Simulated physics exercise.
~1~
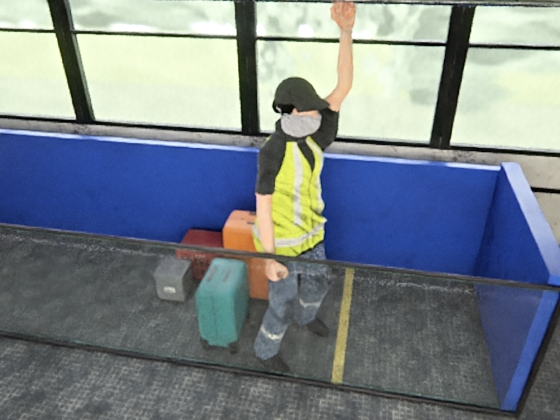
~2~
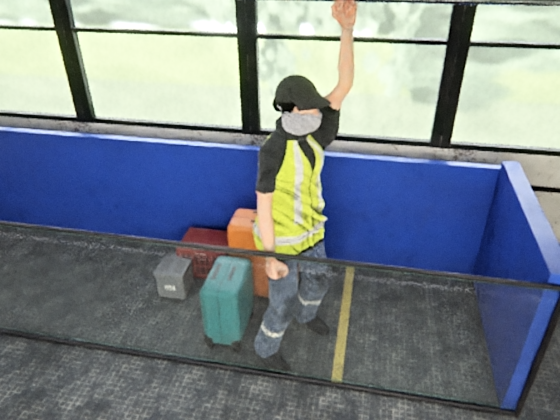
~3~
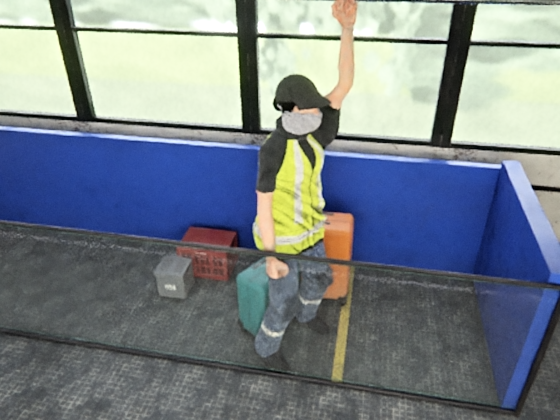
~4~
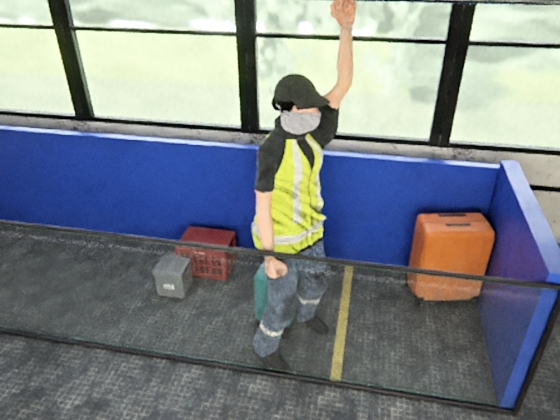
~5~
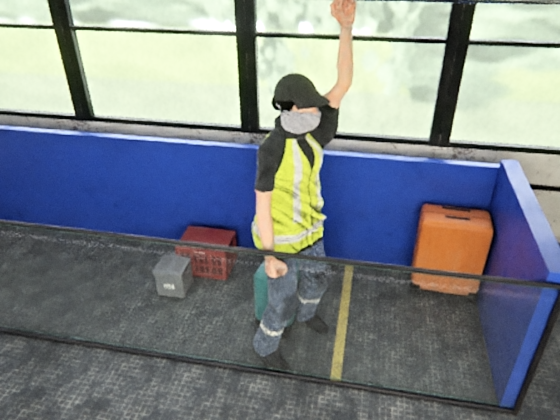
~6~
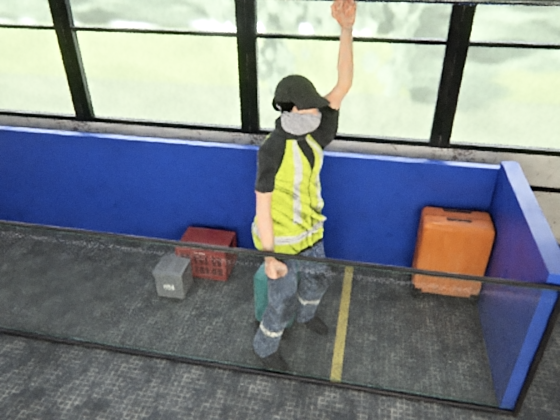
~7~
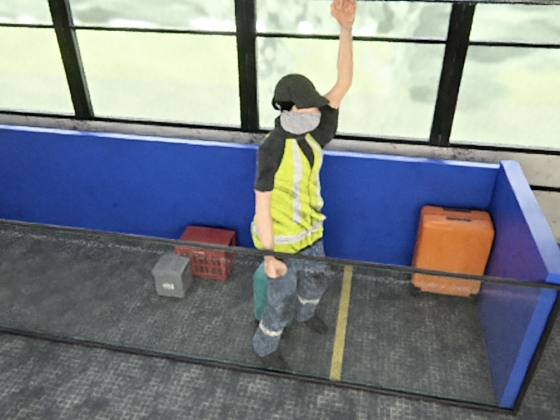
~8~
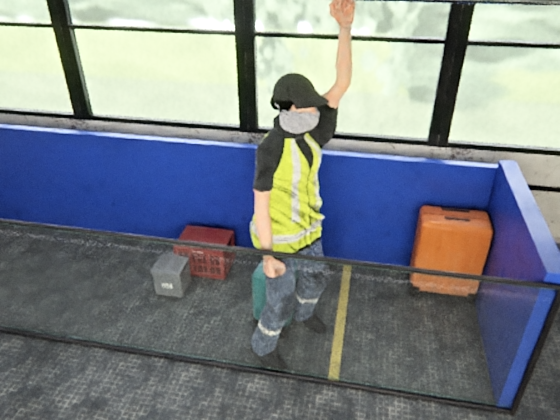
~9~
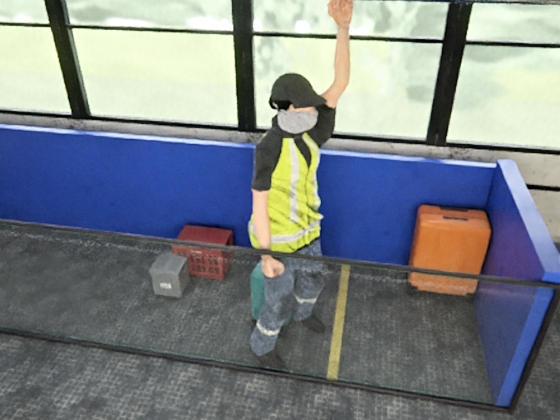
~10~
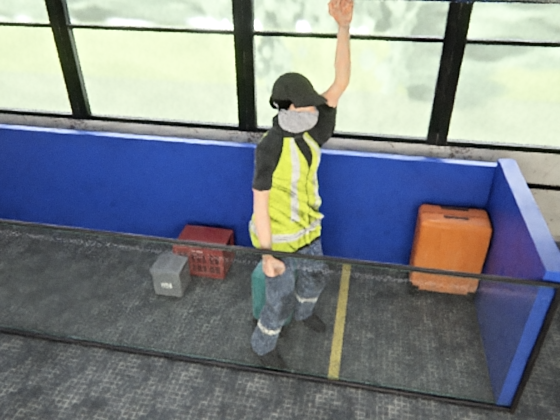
We see a masked worker in a yellow vest standing braced with one arm raised as an orange suitcase rolls right past the yellow line to the far end, while a teal case shifts behind the worker's legs, stopping short, and a grey tub and red crate stay put.
